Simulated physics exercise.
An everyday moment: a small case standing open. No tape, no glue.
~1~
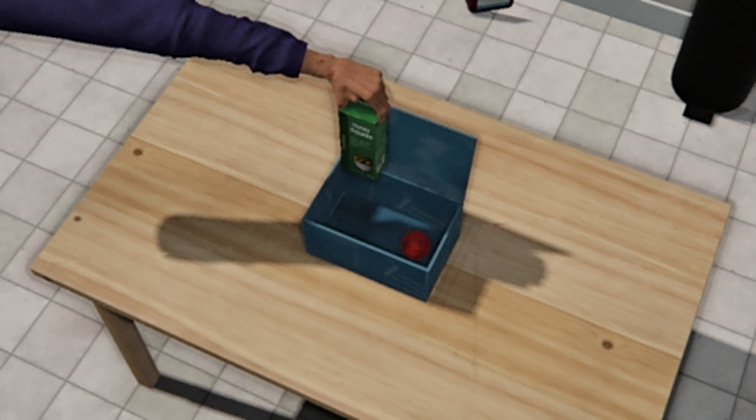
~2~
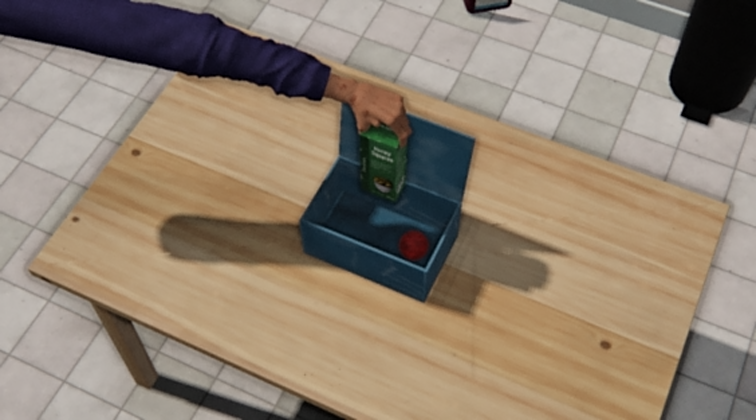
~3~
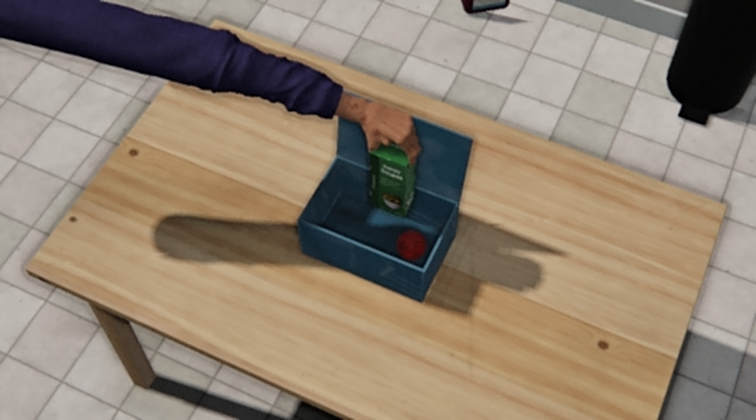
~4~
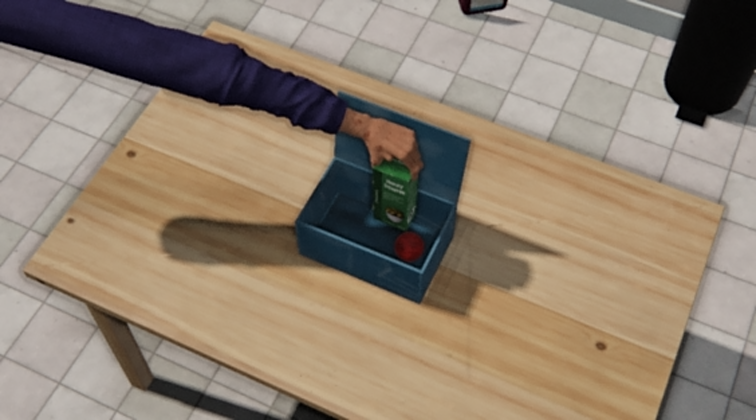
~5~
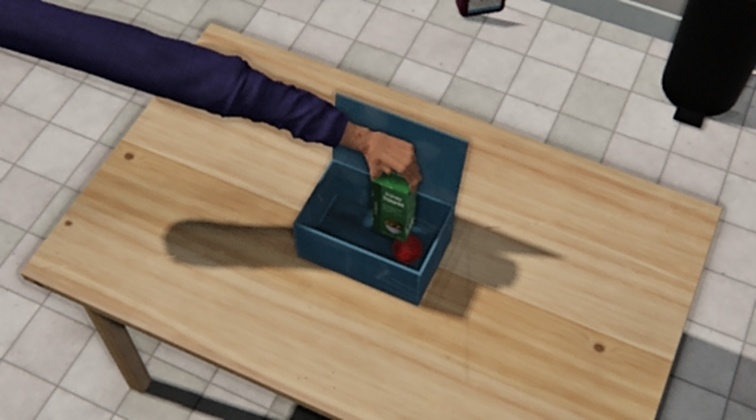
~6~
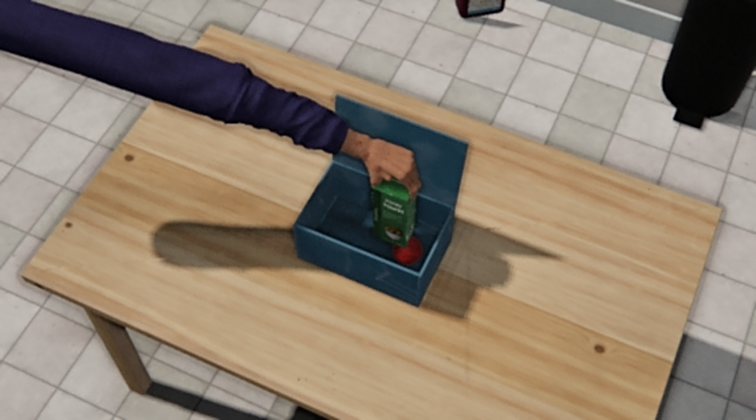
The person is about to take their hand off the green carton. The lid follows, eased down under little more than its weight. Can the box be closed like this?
Outcome: The lid shuts flat.
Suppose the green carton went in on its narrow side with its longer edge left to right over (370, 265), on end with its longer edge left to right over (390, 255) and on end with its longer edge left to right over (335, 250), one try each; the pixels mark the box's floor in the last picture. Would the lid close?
In the first case it closes; in the second case it closes; in the third case it is held up.
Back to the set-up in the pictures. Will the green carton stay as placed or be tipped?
The green carton ends up tilted.
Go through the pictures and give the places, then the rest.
The first frame shows still above its spot; green carton (363, 138); red ball (416, 245).
The second frame shows still above its spot; green carton (384, 160); red ball (414, 246).
The third frame shows still above its spot; green carton (393, 177); red ball (412, 246).
The fourth frame shows still above its spot; green carton (396, 192); red ball (409, 247).
The fifth frame shows still above its spot; green carton (395, 204); red ball (407, 249).
The sixth frame shows put in, still held; green carton (394, 210).
Then, 0.40 s later than the last frame, green carton on its side near (364, 225); red ball moved a little.
Then, 1.40 s later than the last frame, lid 72° above the rim; green carton on its side near (364, 226); red ball moved a little.
Then, 2.00 s later than the last frame, lid 20° above the rim; green carton on its side near (364, 226); red ball moved a little.
When it is over, lid shut; lying over in the box, green carton; red ball as before. End places, in pixels of the last picture, green carton near (364, 226).
